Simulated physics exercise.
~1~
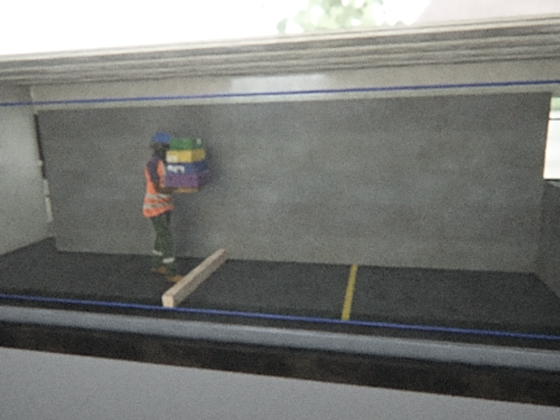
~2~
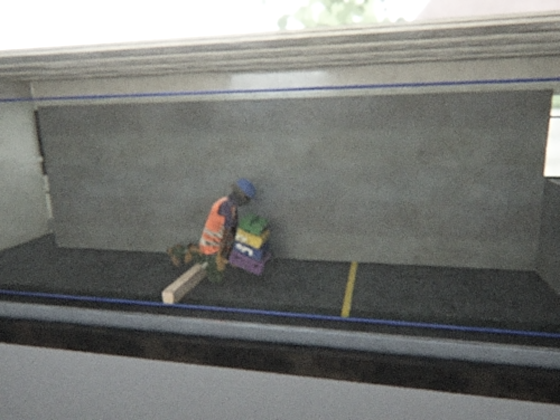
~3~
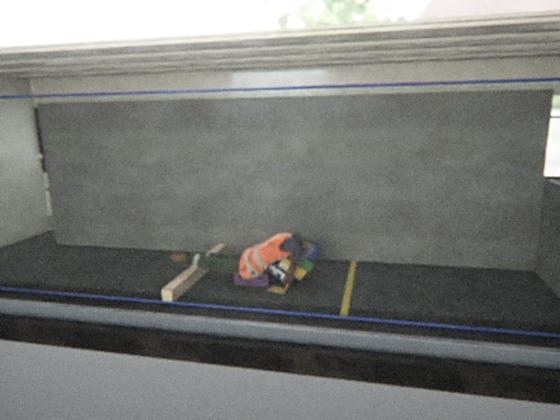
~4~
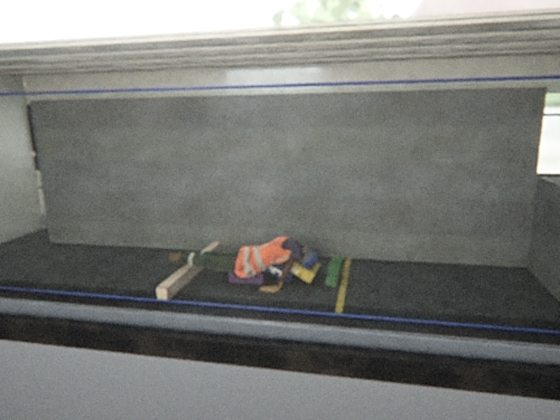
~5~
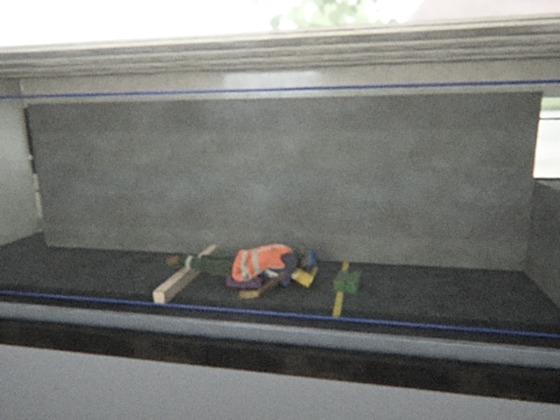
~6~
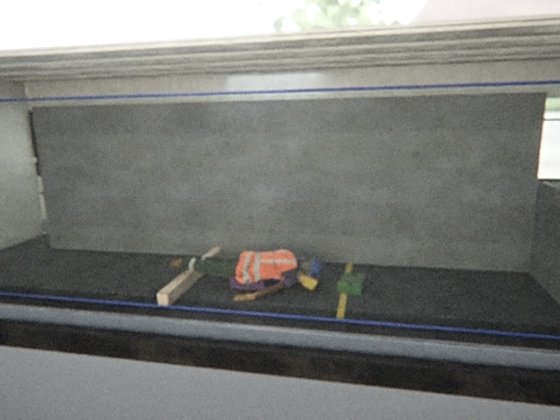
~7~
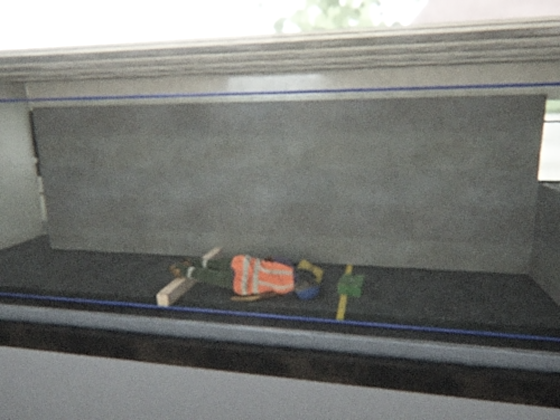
A person in an orange vest carrying a stack of colourful boxes pitches forward over a low rail and falls flat, spilling the load rightward; the green box tumbles onto the yellow line, while the yellow one stops short of it beside the person's head.
